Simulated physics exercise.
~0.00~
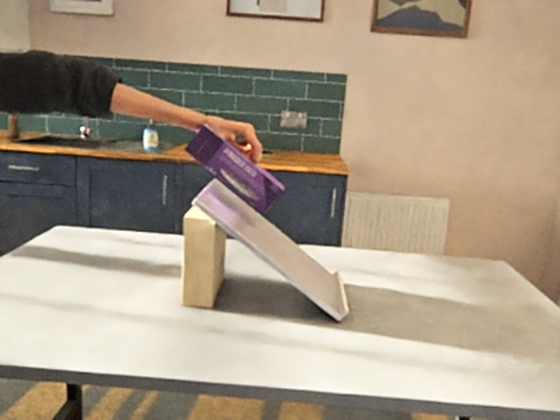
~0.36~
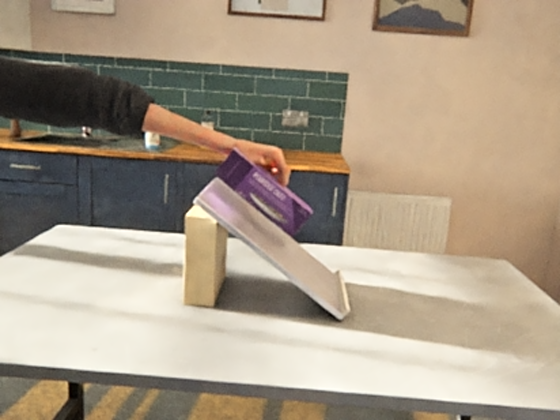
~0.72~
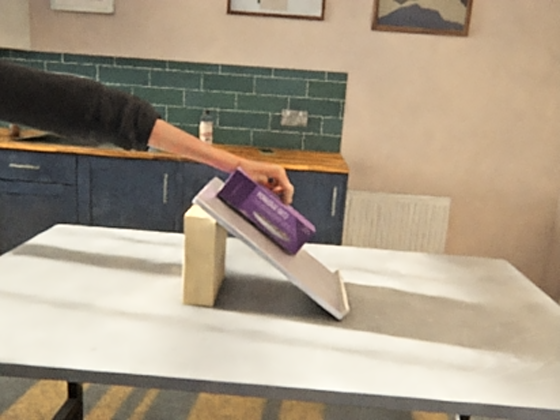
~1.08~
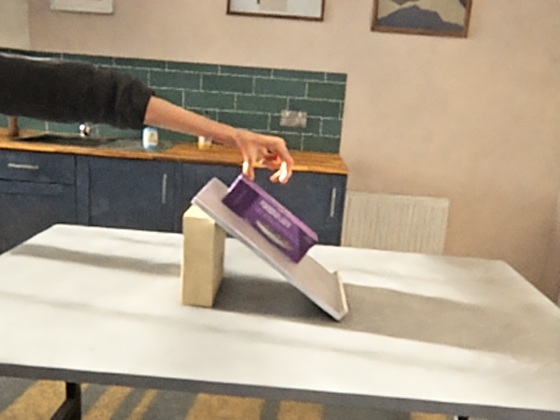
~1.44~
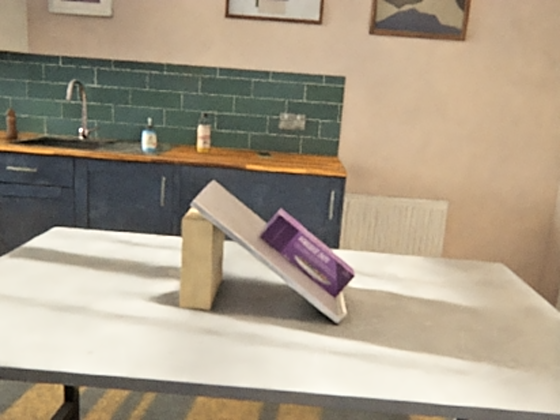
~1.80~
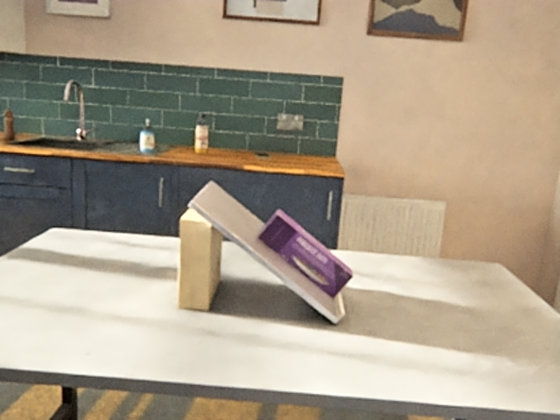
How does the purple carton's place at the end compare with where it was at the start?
At the start the purple carton is held at the upper end of the sloping board. At the end it sits farther right and lower, near the bottom of the board.
A purple carton, released by a hand, slides down a sloping board and rests near its bottom.
